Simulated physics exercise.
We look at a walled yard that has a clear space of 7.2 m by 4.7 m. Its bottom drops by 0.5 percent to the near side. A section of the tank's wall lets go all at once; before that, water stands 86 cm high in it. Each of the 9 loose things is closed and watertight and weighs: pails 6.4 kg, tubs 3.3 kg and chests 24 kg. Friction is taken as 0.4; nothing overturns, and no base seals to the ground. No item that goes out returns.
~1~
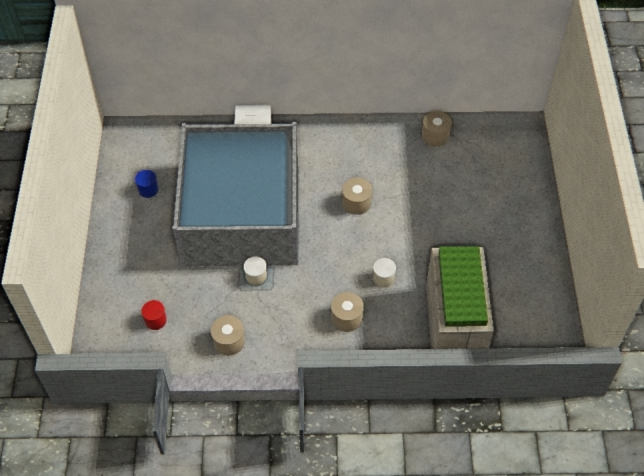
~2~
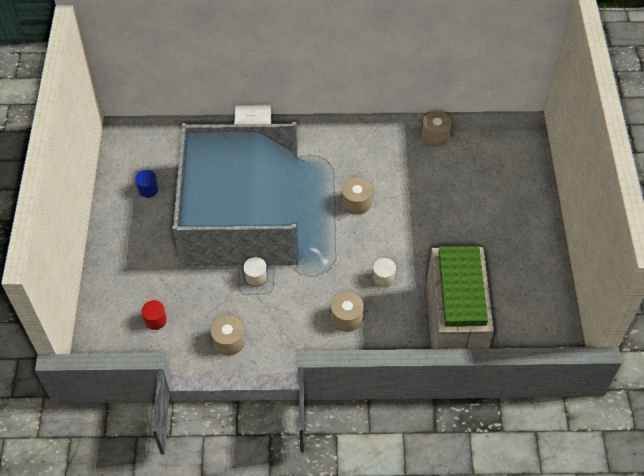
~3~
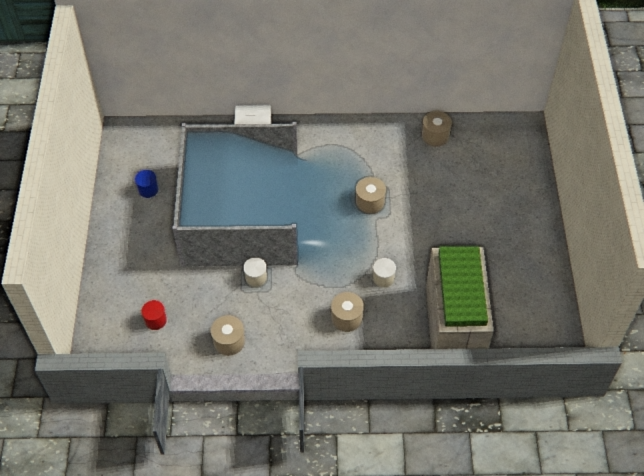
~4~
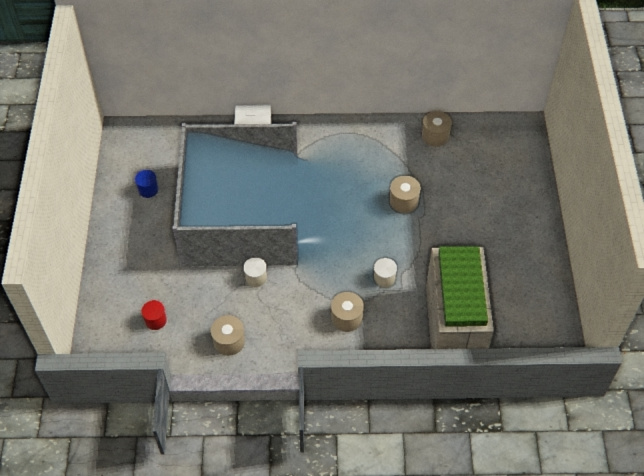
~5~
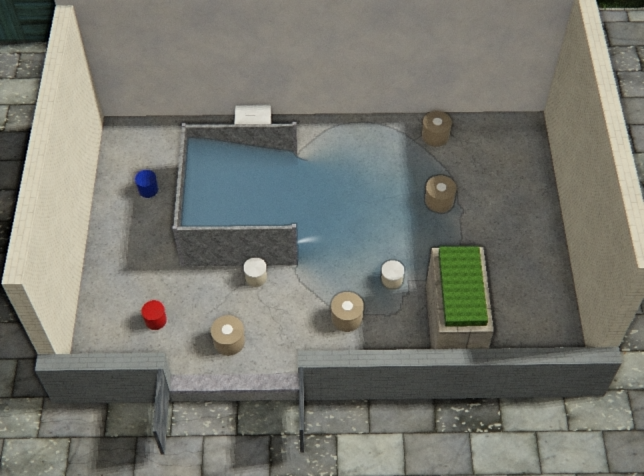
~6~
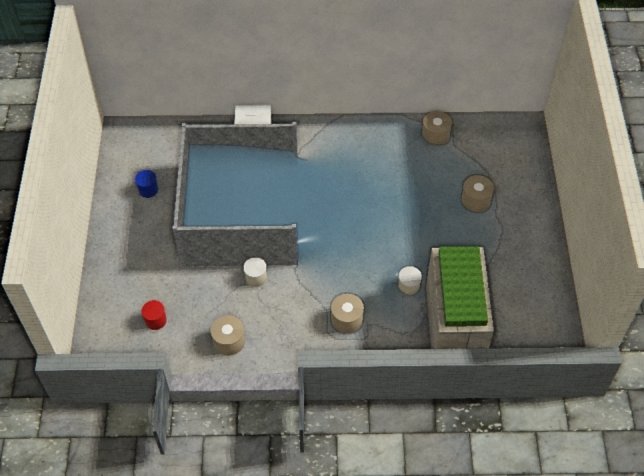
Water pours from the tank's right side across the yard, pushing two round objects right.
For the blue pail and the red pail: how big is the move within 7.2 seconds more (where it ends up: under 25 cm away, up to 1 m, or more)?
Outcome: My guess is the blue pail remains near its start; my guess is the red pail remains near its start.
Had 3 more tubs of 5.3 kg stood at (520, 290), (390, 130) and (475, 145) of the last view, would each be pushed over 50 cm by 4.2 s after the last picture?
First beyond, then beyond, then beyond.
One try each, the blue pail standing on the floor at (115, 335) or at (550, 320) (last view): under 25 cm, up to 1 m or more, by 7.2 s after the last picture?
In that order: It barely shifts; it travels far.
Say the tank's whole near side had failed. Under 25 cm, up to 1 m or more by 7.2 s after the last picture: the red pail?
If that happened, the red pail winds up well away.
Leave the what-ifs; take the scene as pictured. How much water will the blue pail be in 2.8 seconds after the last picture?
Near 0 cm deep.
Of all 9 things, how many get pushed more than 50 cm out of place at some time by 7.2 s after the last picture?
6.
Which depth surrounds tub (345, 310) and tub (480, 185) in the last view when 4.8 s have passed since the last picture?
About 3 and 15 cm.
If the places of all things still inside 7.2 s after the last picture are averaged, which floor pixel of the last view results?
Roughly at (228, 243).
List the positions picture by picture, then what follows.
The blue pail at (146, 178), on the bottom; the red pail at (153, 310) rests on the ground; 2.8 m2 under water; 0 of 9 have shifted, in the first picture.
The blue pail at (146, 178), on the bottom; the red pail at (153, 310) rests on the ground; 4.0 m2 under water; 0 of 9 have shifted, in the second picture.
The blue pail at (146, 178), on the bottom; the red pail at (153, 310) rests on the ground; 5.6 m2 under water; 1 of 9 have shifted, in the third picture.
The blue pail at (146, 178), on the bottom; the red pail at (153, 310), on the bottom; 7.5 m2 under water; 1 of 9 have shifted, in the fourth picture.
The blue pail at (146, 178), on the bottom; the red pail at (153, 310), on the bottom; water covers 9.6 m2; 2 of 9 have shifted, in the fifth picture.
The blue pail at (146, 178), on the bottom; the red pail at (153, 310) rests on the ground; 11.9 m2 under water; 2 of 9 have shifted, in the sixth picture.
Then, 0.9 s after the last picture the blue pail is near (146, 178), 0.0 m from its start, aground; the red pail is near (153, 310), 0.0 m from its start, aground; 0 of 9 are out; 3 afloat.
Then, 2.8 s after the last picture the blue pail is near (146, 178), 0.0 m from its start, aground; the red pail is near (153, 310), 0.0 m from its start, aground; 0 of 9 are out; 2 afloat.
Then, 4.8 s after the last picture the blue pail is near (146, 178), 0.0 m from its start, aground; the red pail is near (153, 310), 0.0 m from its start, aground; 0 of 9 are out; 2 afloat.
Then, 7.2 s after the last picture the blue pail is near (146, 178), 0.0 m from its start, aground; the red pail is near (153, 310), 0.0 m from its start, aground; 0 of 9 are out; 4 afloat.
